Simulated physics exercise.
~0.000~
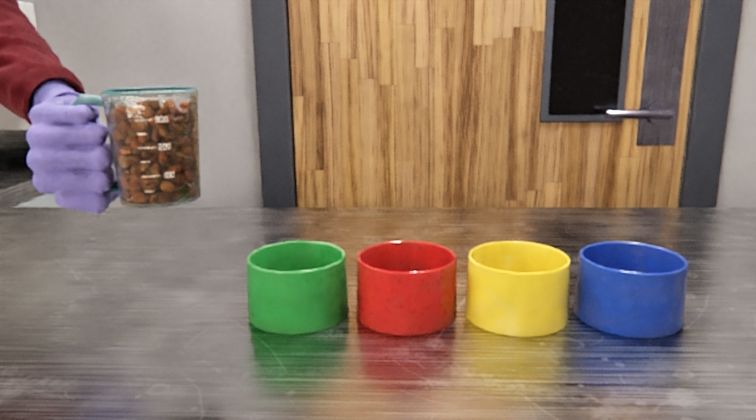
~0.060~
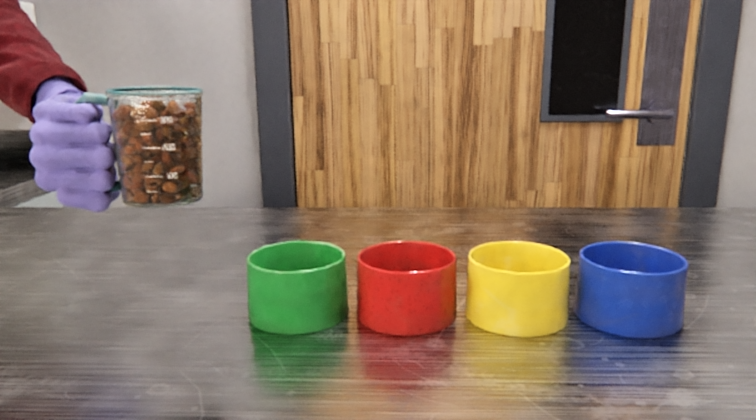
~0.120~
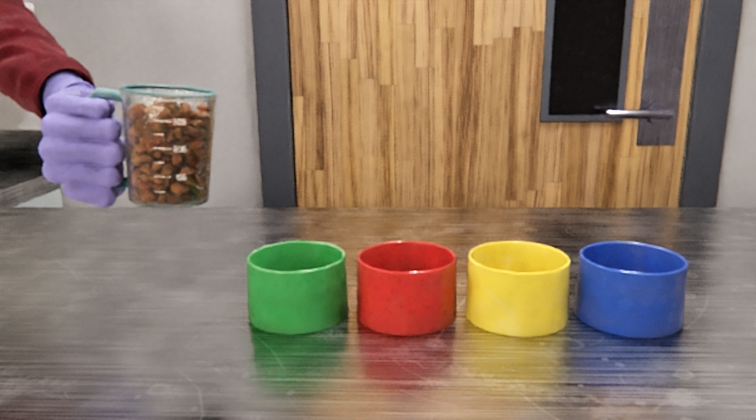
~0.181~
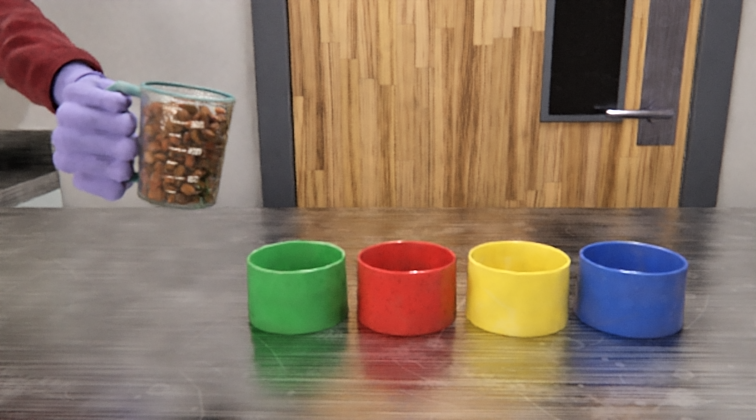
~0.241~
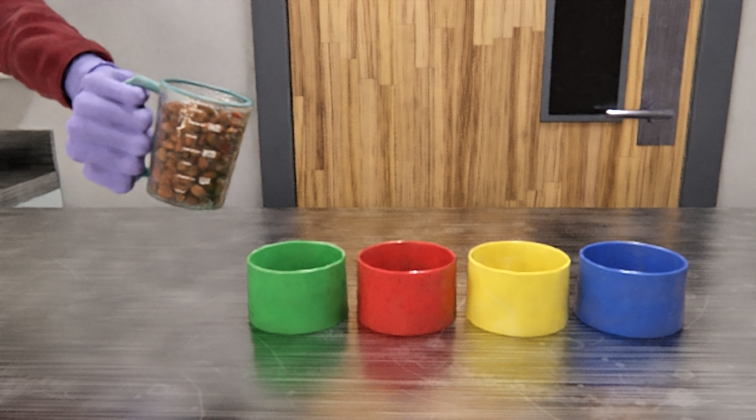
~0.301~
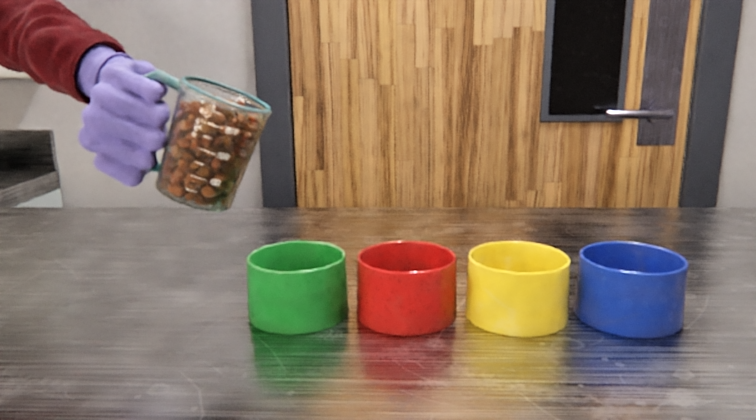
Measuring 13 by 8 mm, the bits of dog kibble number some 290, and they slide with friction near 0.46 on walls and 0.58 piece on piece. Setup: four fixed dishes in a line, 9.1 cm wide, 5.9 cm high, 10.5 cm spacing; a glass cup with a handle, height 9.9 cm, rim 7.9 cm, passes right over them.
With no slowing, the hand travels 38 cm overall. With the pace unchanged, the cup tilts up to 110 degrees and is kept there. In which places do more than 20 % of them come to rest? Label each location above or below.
Labels - red: Below, blue: Above, green: Below, yellow: Above, counter: Below.
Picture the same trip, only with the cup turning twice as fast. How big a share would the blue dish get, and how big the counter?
Blue 10; counter 10.
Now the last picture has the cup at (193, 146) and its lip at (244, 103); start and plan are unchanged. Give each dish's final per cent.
Red 0, blue 30, green 0, yellow 50.
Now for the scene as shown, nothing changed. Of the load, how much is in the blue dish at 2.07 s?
Close to 30 per cent at that point.
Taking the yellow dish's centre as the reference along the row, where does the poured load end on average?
Roughly 5 cm to the right.
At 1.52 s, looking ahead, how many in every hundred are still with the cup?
Roughly 45 per cent, give or take.
Then, at 1.03 s, tilt 91 degrees; cup holds 95 %.
After 1.52 s, tilt 110 degrees; cup holds 45 %, yellow 45 %.
After 2.07 s, tilt 110 degrees; cup holds 10 %, blue 30 %, yellow 40 %.
In the end, at 2.9 s, red 0 %, blue 40 %, green 0 %, yellow 40 %, counter 15 %, cup 5 %.
